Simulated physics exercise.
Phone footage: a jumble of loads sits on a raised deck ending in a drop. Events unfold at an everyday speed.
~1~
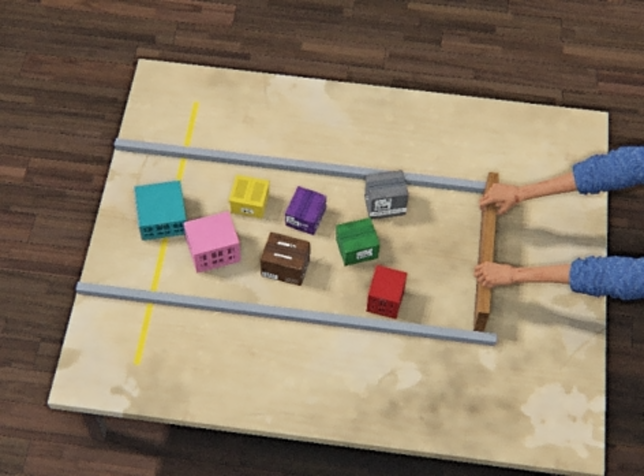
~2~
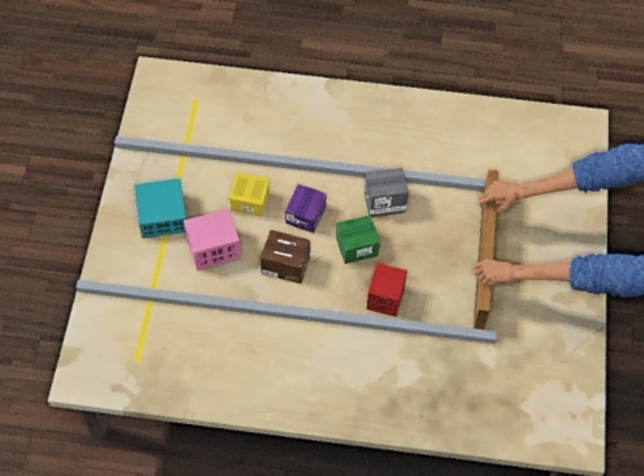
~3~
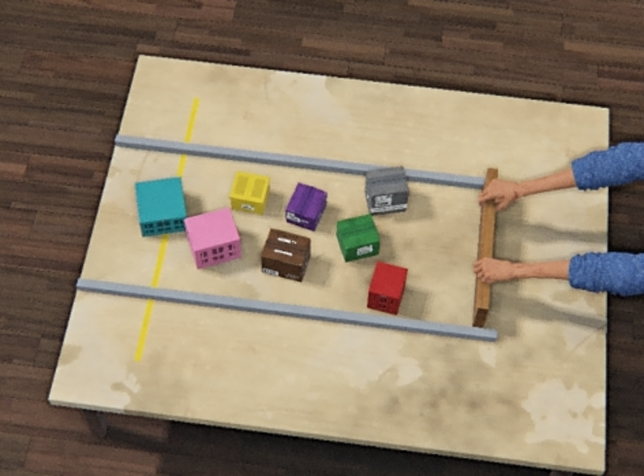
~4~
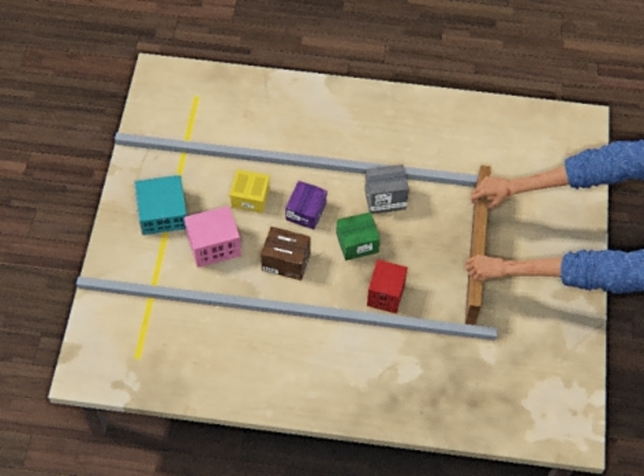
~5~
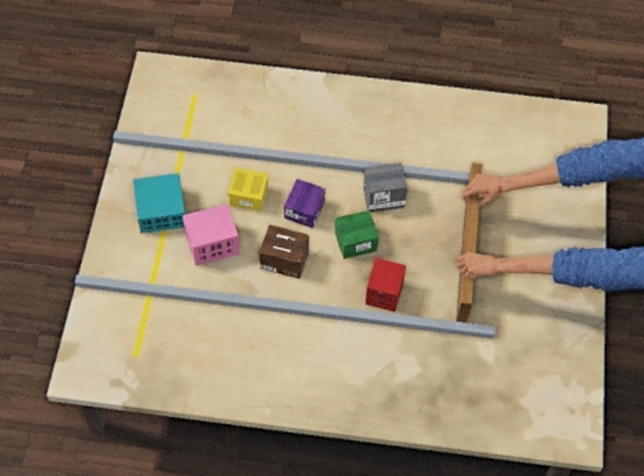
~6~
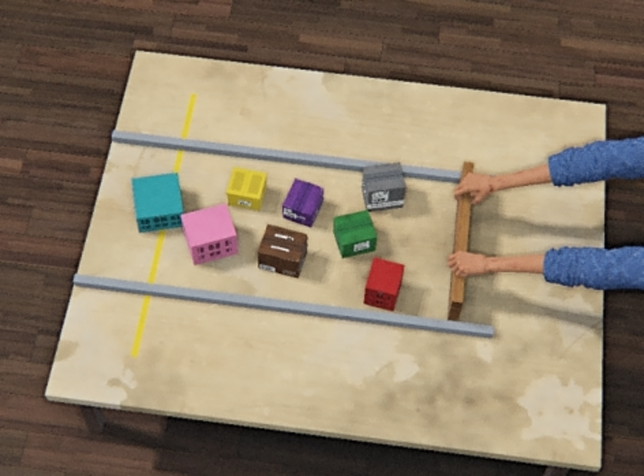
Two hands in blue sleeves held a wooden bar upright across two grey rails and slid it slightly left, while the colourful boxes scattered between the rails stayed where they were on the table.
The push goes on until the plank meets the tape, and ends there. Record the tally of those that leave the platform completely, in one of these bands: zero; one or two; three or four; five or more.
Tally: One or two.
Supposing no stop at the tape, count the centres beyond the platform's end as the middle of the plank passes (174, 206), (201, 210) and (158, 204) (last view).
Going through the three positions, you'd get 1, 0 and 3.
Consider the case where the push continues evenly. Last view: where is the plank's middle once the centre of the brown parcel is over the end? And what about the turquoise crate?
The middle would be close to (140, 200) and then close to (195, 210).
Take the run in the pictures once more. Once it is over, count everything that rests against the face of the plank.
I count 3 of them.
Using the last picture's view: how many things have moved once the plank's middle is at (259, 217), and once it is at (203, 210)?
Moved so far: 8, later 8.
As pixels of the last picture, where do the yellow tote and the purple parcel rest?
The first one ends at (111, 155), the second at (128, 177).
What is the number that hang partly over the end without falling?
I make it 2.
Early on, none off yet; turquoise crate at rest near (158, 203); pink crate at rest near (210, 234); yellow tote at rest near (247, 189).
A while later, none off yet; turquoise crate moving near (156, 200); pink crate travelled a little near (192, 228); yellow tote travelled about its own width near (222, 180).
Further along, none off yet; turquoise crate travelled about its own width near (127, 179); pink crate travelled about its own width near (143, 211); yellow tote travelled well along near (165, 161).
Finally, the number that fall off is one or two; lost, turquoise crate.
